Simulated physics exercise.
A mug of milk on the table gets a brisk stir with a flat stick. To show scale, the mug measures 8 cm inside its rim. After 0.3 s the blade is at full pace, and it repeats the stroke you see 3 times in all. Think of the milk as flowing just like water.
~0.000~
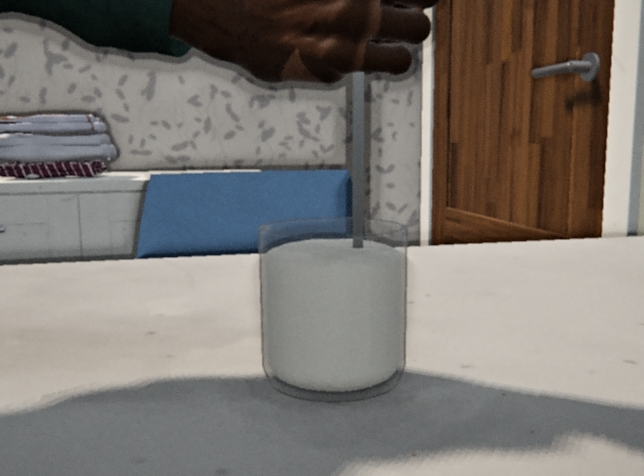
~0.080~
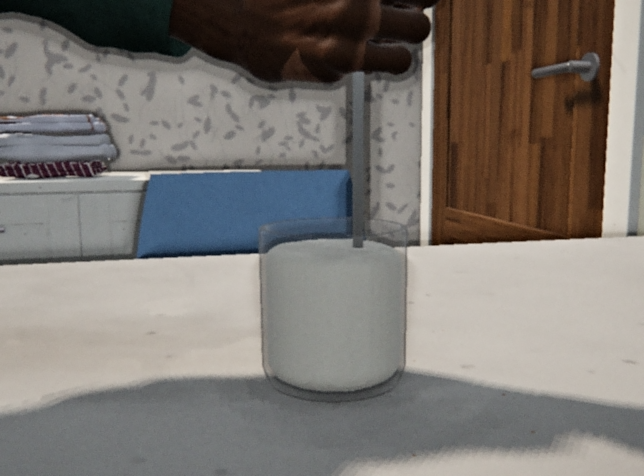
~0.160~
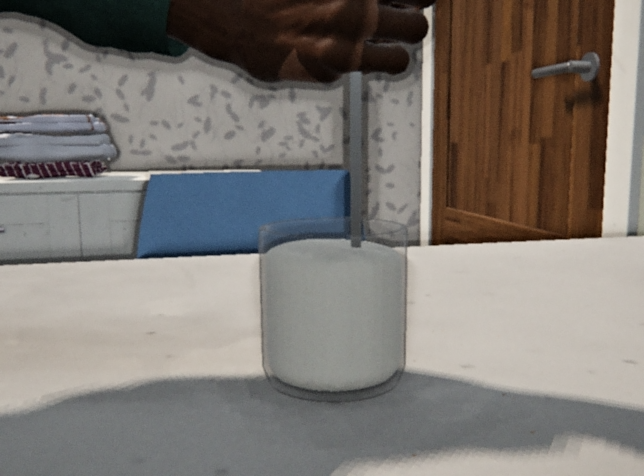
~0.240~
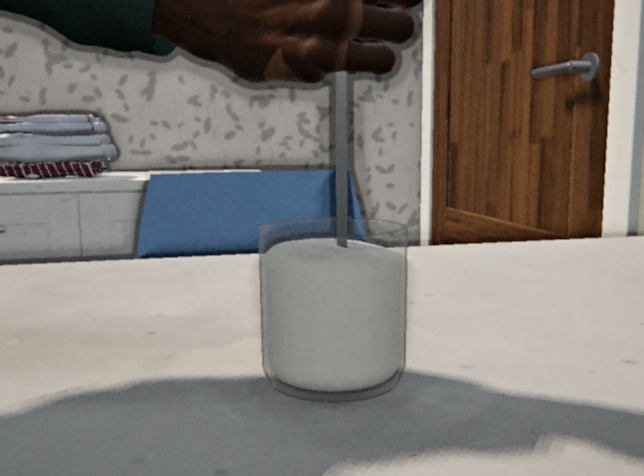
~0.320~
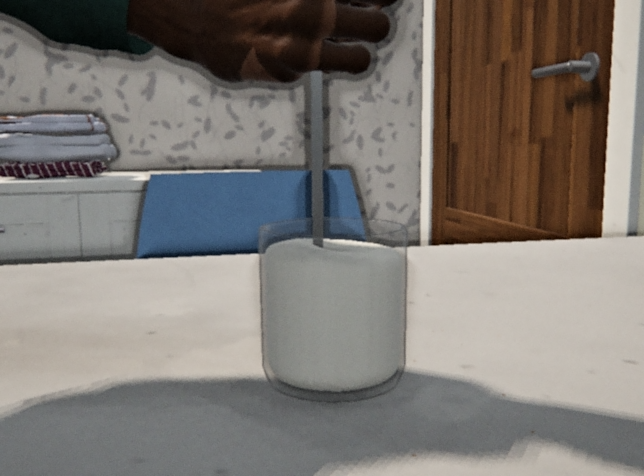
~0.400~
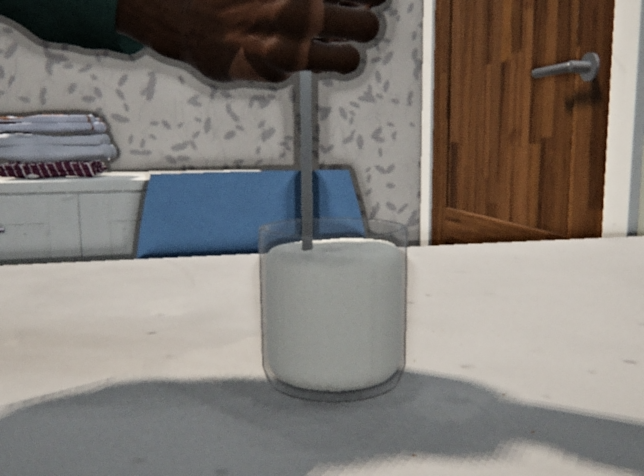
The video shows a hand holding a flat gray stick upright in a clear container of milk on a white table. The stick stays nearly still at first, then moves left across the container, while the milk's surface shifts slightly.
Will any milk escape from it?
No, none escapes.
After 0.75 s 0 ml is over the rim.
After 1.10 s 0 ml is over the rim.
After 1.45 s 0 ml is over the rim.
After 1.80 s 0 ml is over the rim.
In the end 0 ml is over the rim.
